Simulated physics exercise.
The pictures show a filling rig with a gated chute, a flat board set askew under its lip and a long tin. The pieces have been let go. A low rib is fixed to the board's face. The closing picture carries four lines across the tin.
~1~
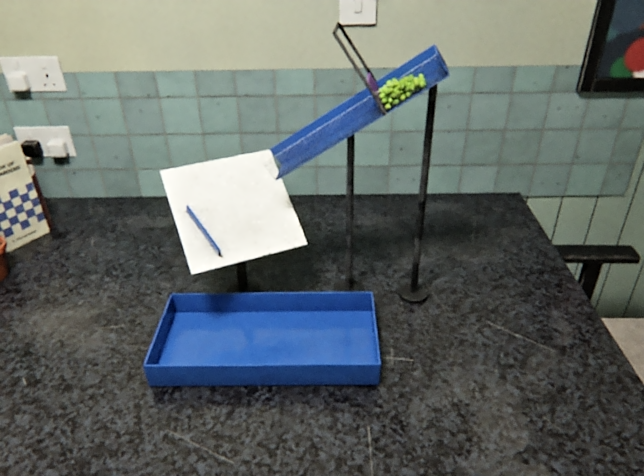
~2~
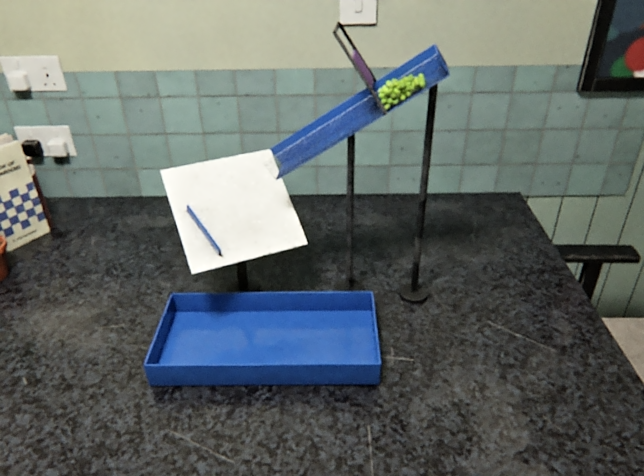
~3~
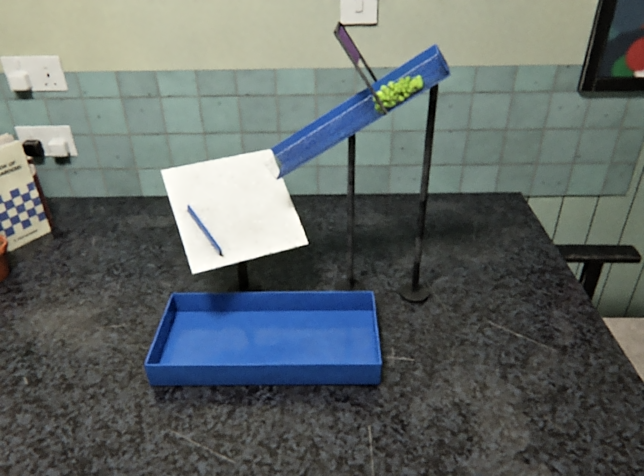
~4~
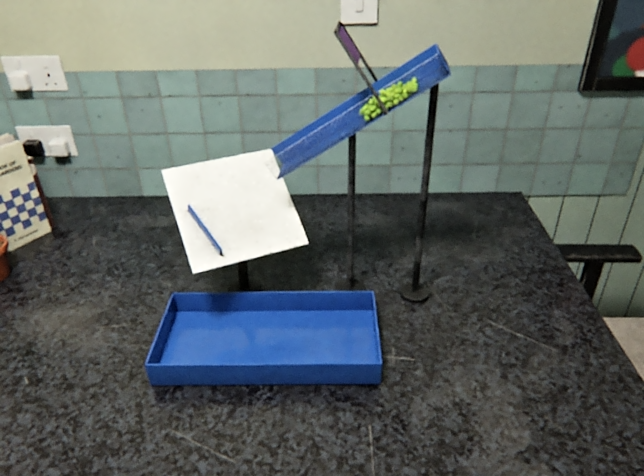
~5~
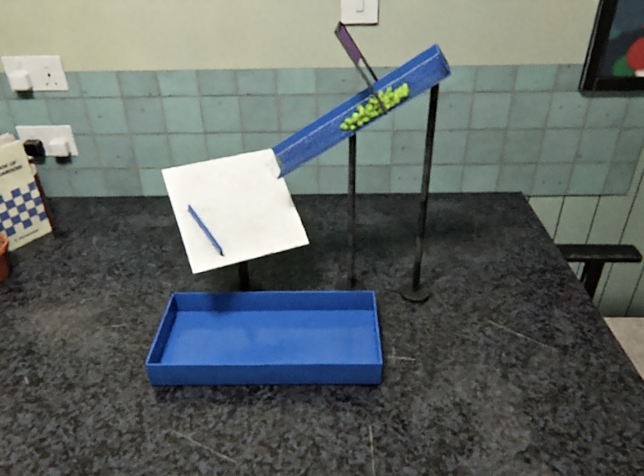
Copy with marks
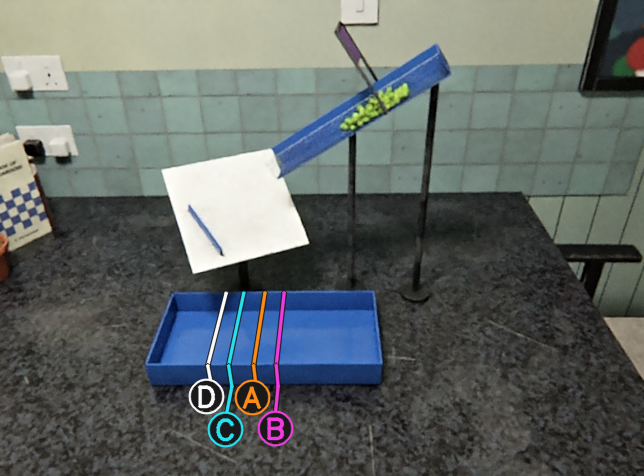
Bright green peas sit bunched behind a small dark gate near the top of a sloping blue chute, above a speckled dark worktop seen from the front and slightly above, against pale green tiles. A tilted white board with a thin blue rib stands below the chute's left end, behind an empty blue tin. The gate lifts and the peas slide down leftward, spreading out along the chute, while the camera stays practically still.
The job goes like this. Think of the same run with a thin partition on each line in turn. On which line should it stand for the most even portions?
It is A.
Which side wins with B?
Left.
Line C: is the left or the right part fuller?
Right.
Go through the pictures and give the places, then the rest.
In the first frame, load behind the gate at (398, 92), dried peas; lip of the chute at (279, 173), sloping gently.
In the second frame, middle of the board at (234, 207), tilted fairly steeply; middle of its low edge at (252, 258); of its high edge at (217, 159).
In the third frame, front corners of the tin at (145, 365) and (381, 364), empty; front of the load at (378, 106).
In the fourth frame, middle of the load at (387, 102); its front at (362, 112), about a quarter of the way to the lip; rib from (188, 204) to (221, 250).
In the fifth frame, middle of the load at (377, 108); its front at (343, 127), about a third of the way to the lip.
On the marked copy, line A crosses the front rim at (253, 364); line B crosses the front rim at (276, 364); line C crosses the front rim at (228, 364); line D crosses the front rim at (207, 364).
With A, of what is caught, about half on the left of the divider, about half on the right.
With B, of what is caught, nearly all on the left of the divider, a small part on the right.
With C, of what is caught, a small part on the left of the divider, nearly all on the right.
With D, of what is caught, a stray few on the left of the divider, nearly all on the right.
